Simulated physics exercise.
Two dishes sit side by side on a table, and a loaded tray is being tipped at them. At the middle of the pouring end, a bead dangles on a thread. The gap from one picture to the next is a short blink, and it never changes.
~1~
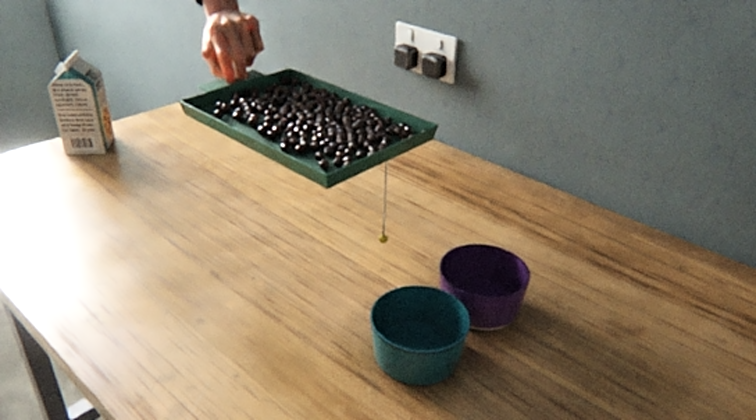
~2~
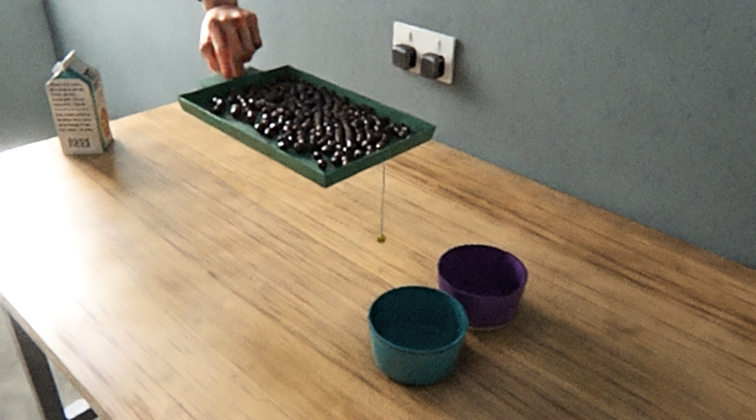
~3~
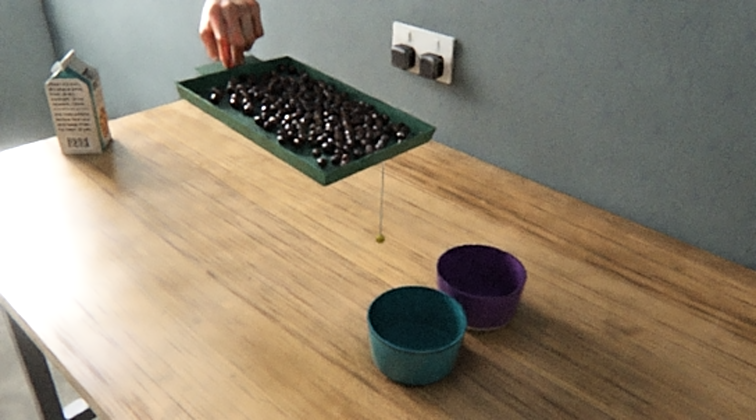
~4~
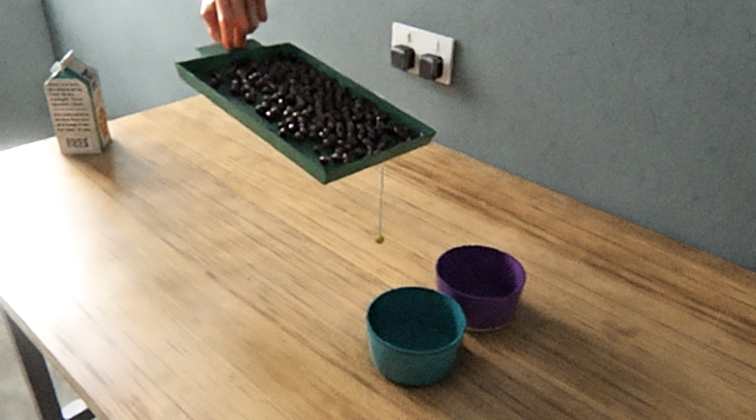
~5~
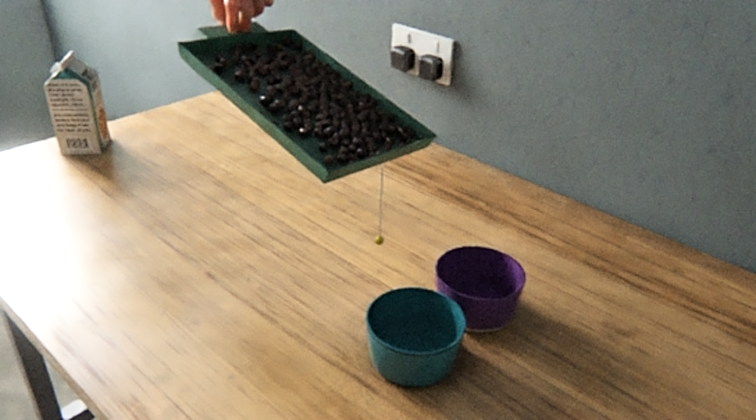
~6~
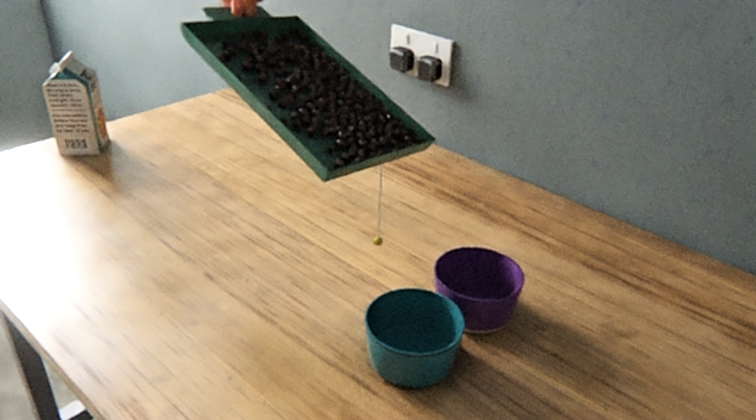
A green tray loaded with dark chocolate balls, held by a hand at its far end above a wooden table, starts out nearly level. The hand raises that end steadily, slanting the tray toward the teal and purple dishes, while a small bead hangs on a thread from the lower edge.
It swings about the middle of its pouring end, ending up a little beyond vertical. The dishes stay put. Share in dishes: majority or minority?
Minority.
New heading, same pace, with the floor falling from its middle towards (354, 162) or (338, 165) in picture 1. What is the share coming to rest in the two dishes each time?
First case about 20 percent; second case about 10 percent.
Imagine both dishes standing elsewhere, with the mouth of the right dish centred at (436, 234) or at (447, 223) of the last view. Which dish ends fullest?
Trial one goes to the right of the two, trial two to the right of the two.
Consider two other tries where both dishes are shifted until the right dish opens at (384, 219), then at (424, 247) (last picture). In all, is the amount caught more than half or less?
At place one a lesser share; at place two the greater share.
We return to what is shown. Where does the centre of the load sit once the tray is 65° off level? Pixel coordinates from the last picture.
Look around (400, 131) in the last picture.
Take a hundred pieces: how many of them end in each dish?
So the left dish keeps 0 per cent, and the right one keeps 10 per cent.
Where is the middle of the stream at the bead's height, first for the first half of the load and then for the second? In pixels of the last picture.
Around (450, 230), followed by around (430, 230).
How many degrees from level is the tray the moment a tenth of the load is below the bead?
It has tipped about 70 degrees.
Soon after the last picture, tray tipped steeply; most on the tray; a stray few outside both; a small part in the air.
A little later, tray tipped past a quarter turn; a small part on the tray; a stray few in the left dish; a small part in the right dish; about two thirds outside both; a small part in the air.
Later still, tray tipped past a quarter turn; a stray few in the left dish; a small part in the right dish; most outside both.
By the end, tray tipped past a quarter turn; a stray few in the left dish; a small part in the right dish; most outside both.
